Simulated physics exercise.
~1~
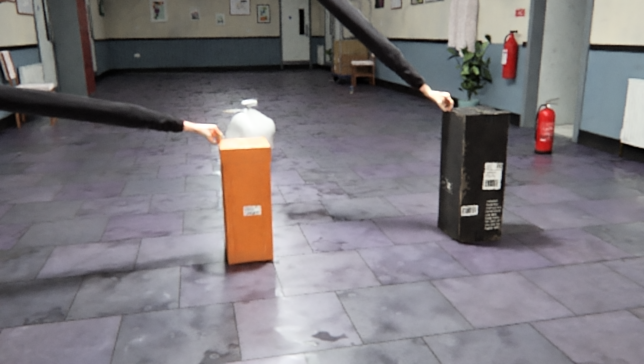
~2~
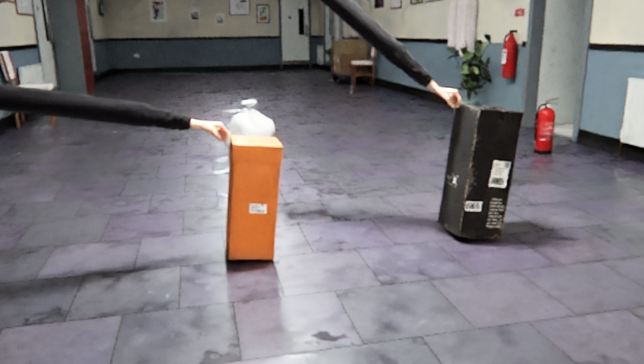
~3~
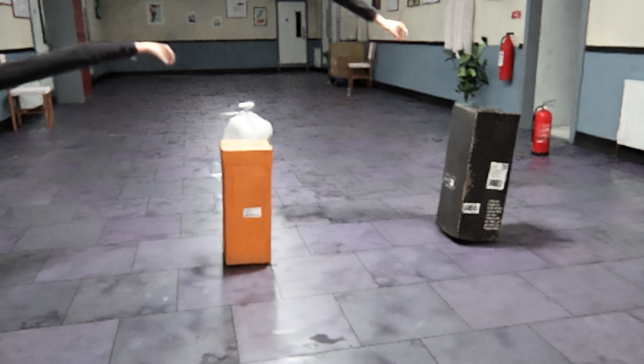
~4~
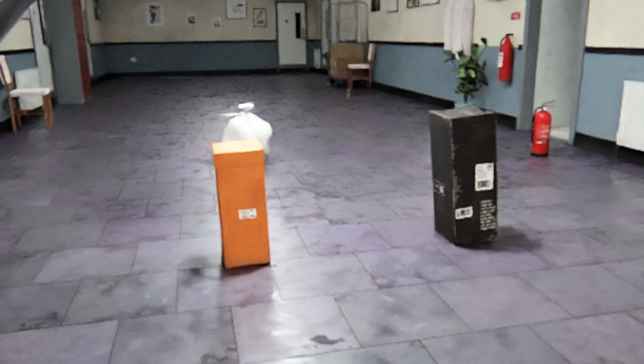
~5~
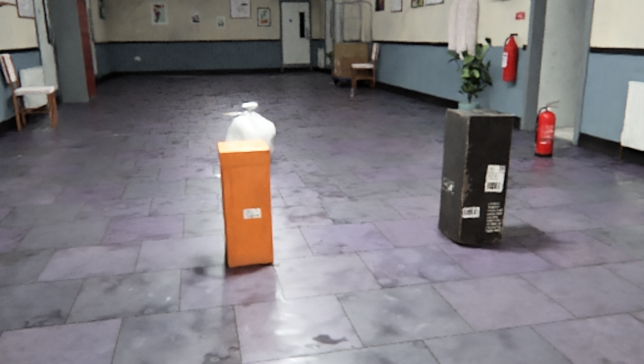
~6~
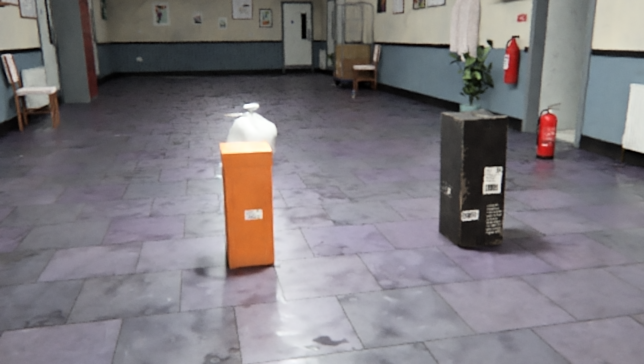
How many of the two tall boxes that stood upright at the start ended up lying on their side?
None of them did. The orange box and the black box were both standing upright at the end.
